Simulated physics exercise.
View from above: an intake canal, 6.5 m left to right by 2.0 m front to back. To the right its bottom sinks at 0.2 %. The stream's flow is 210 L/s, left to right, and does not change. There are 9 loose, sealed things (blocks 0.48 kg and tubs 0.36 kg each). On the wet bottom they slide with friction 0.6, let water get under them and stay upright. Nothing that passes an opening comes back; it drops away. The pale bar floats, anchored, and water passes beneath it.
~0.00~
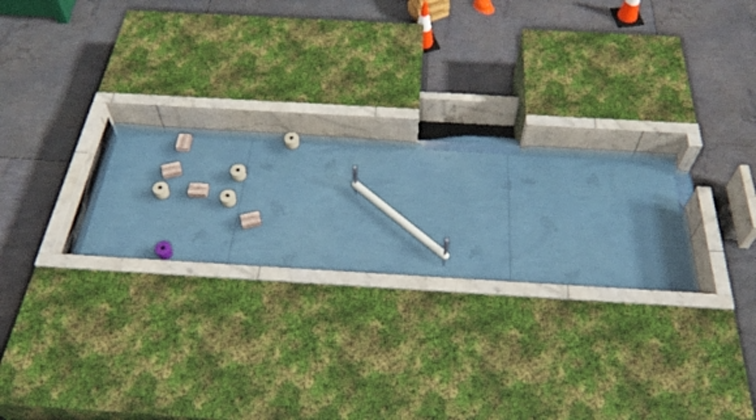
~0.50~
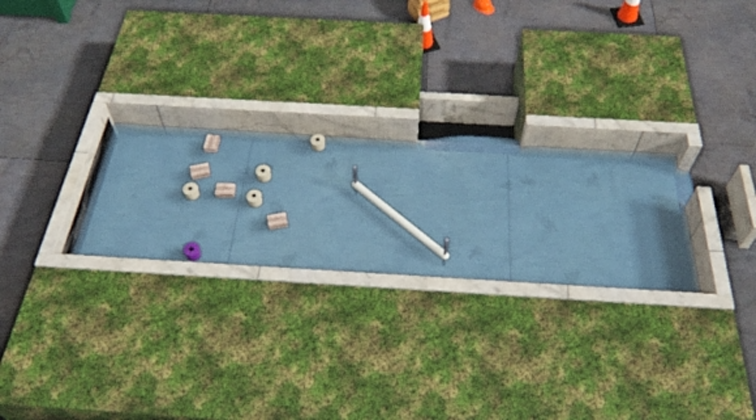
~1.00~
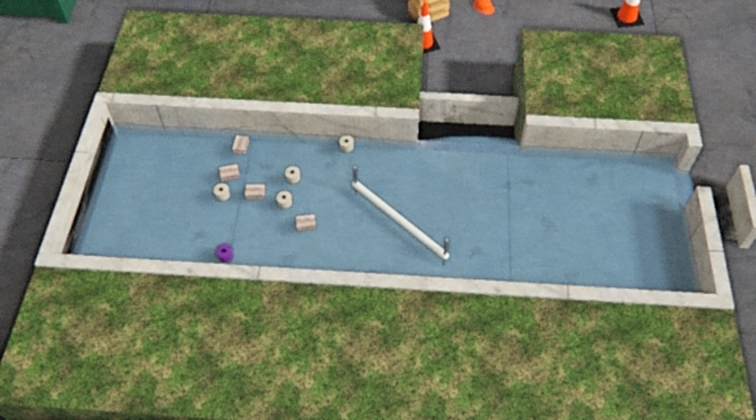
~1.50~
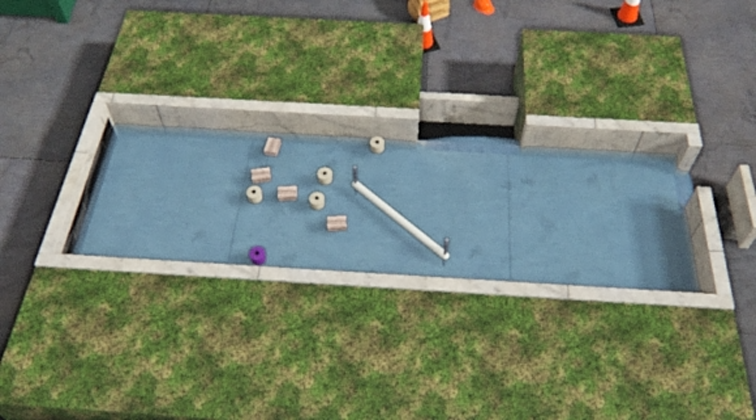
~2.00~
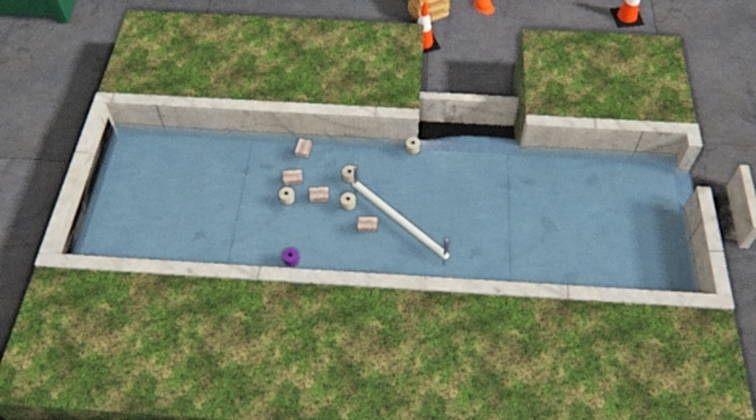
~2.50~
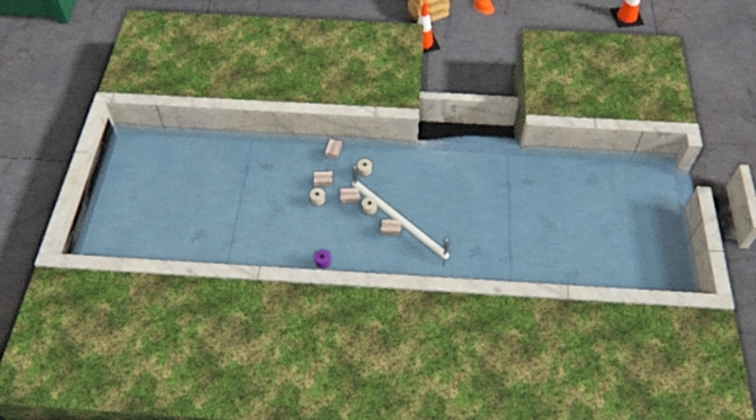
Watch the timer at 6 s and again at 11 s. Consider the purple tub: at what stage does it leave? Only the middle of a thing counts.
Still there at both checks.
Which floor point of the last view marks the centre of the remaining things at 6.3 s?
The centre sits near (448, 271).
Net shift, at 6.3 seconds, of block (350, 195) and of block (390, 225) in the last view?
Distances, as listed: 250 cm then 250 cm.
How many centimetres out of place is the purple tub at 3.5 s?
Shift by then: About 250 cm.
After 3.5 s the purple tub is near (380, 258), 2.3 m from its start, afloat; 1 of 9 are out; 8 afloat.
After 6.3 s the purple tub is near (504, 271), 3.5 m from its start, afloat; 4 of 9 are out; 5 afloat.
After 10.0 s the purple tub is near (599, 265), 4.5 m from its start, afloat; 4 of 9 are out; 5 afloat.
After 14.0 s the purple tub is near (657, 231), 5.2 m from its start, afloat; 4 of 9 are out; 5 afloat.
